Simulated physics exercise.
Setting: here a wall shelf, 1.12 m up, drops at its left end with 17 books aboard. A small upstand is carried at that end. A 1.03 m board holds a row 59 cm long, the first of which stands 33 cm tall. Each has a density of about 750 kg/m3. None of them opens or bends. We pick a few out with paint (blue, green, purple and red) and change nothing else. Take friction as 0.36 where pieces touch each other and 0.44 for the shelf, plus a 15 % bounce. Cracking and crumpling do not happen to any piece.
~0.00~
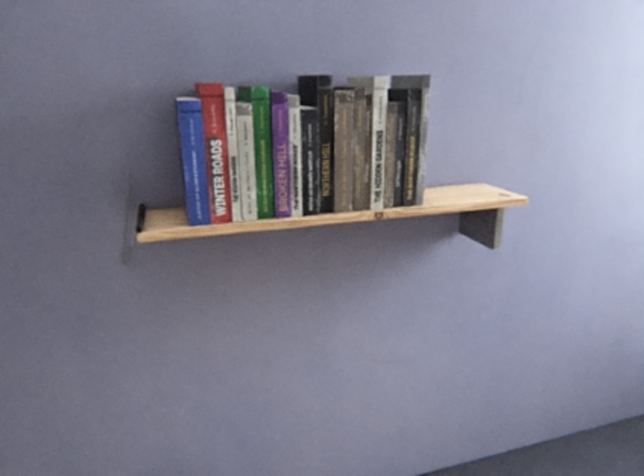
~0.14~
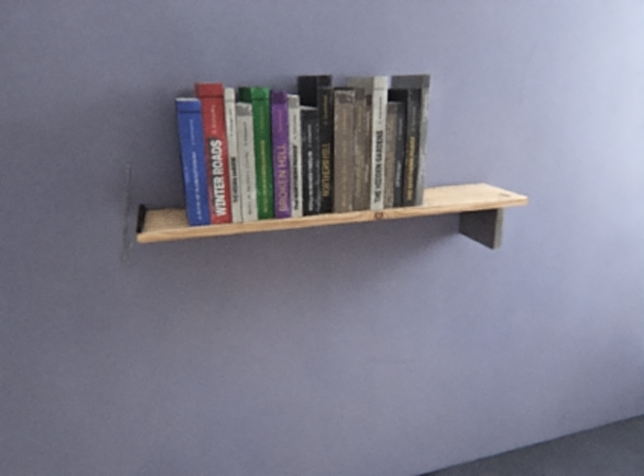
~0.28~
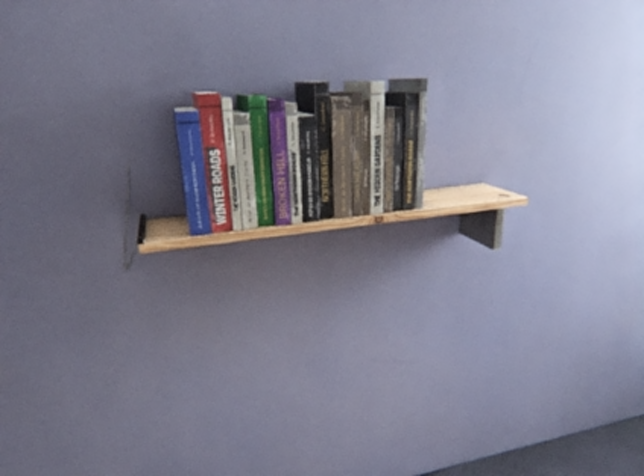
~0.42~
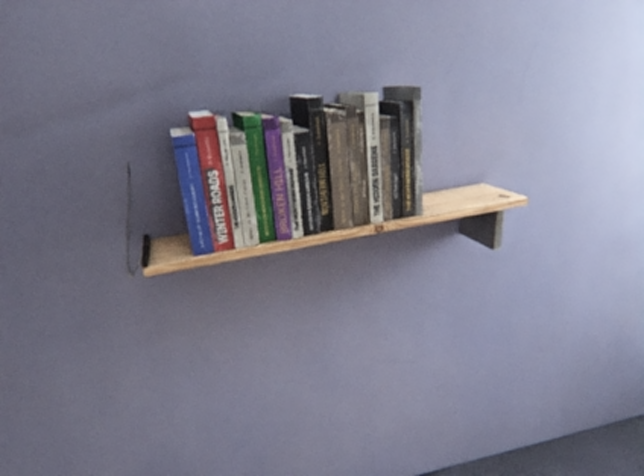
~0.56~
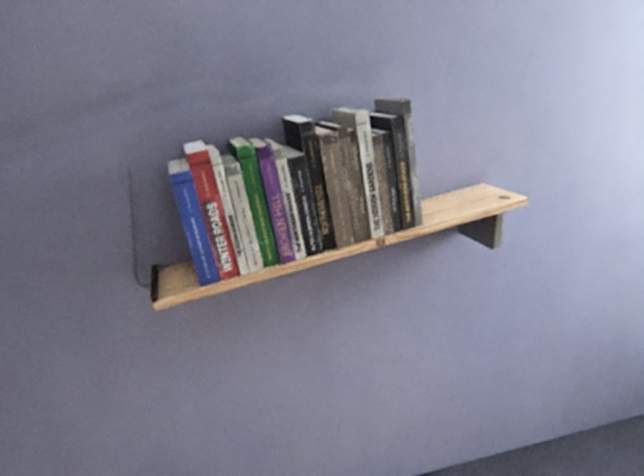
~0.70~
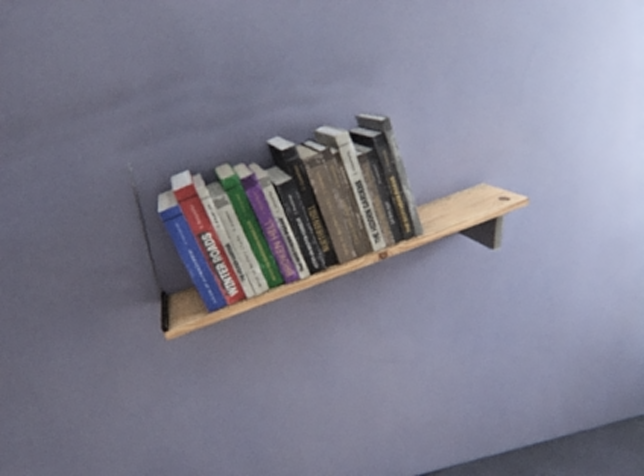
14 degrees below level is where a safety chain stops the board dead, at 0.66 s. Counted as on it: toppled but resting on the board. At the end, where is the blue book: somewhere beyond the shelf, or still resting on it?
It is beyond the shelf.
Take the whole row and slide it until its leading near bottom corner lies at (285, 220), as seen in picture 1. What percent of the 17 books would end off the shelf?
Outcome: 0 in a hundred.
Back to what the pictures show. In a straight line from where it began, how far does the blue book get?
Start and end are some 130 cm apart.
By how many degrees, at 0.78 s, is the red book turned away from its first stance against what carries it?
Rotation: Approx. 15°.
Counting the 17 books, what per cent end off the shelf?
Share: Approx. 10 %.
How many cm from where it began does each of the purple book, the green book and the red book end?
Net displacement, roughly: Purple ~ 30 cm, green ~ 30 cm, red ~ 120 cm.
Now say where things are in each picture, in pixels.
In the first picture (each place is the centre of the face we see best; leans and shifts are taken against what carries them), shelf's free end (151, 237) slope 0°; blue book (195, 165); purple book (281, 157); red book (217, 156); all in place.
Shelf's free end (151, 237) slope 0°; blue book (195, 166), in the second picture.
Shelf's free end (153, 247) slope 1°; blue book (194, 176), in the third picture.
Shelf's free end (157, 270) slope 5°; blue book (194, 198), in the fourth picture.
Shelf's free end (166, 304) slope 9°; blue book (196, 231), in the fifth picture.
Shelf's free end (177, 332) slope 14°; blue book (195, 261) tilted 5°; purple book (272, 231) tilted 6°; green book (254, 234) tilted 6°; steepest lean 7°, the book at (404, 180); 17 have shifted, in the sixth picture.
By 0.78 s, none of the 17 books off the shelf, 17 disturbed; blue book tilted 16°; purple book tilted 16°.
By 0.90 s, none of the 17 books off the shelf, 17 disturbed; blue book tilted 36°; red book tilted 34°.
By 1.18 s, 1 of the 17 books off the shelf; blue book upside down; red book on its side.
By 1.40 s, 2 of the 17 books off the shelf; blue book on its side; red book upside down.
When it is over (1.8 s), 2 of the 17 books off the shelf; blue book on its side; red book on its side; green book tilted 45°.
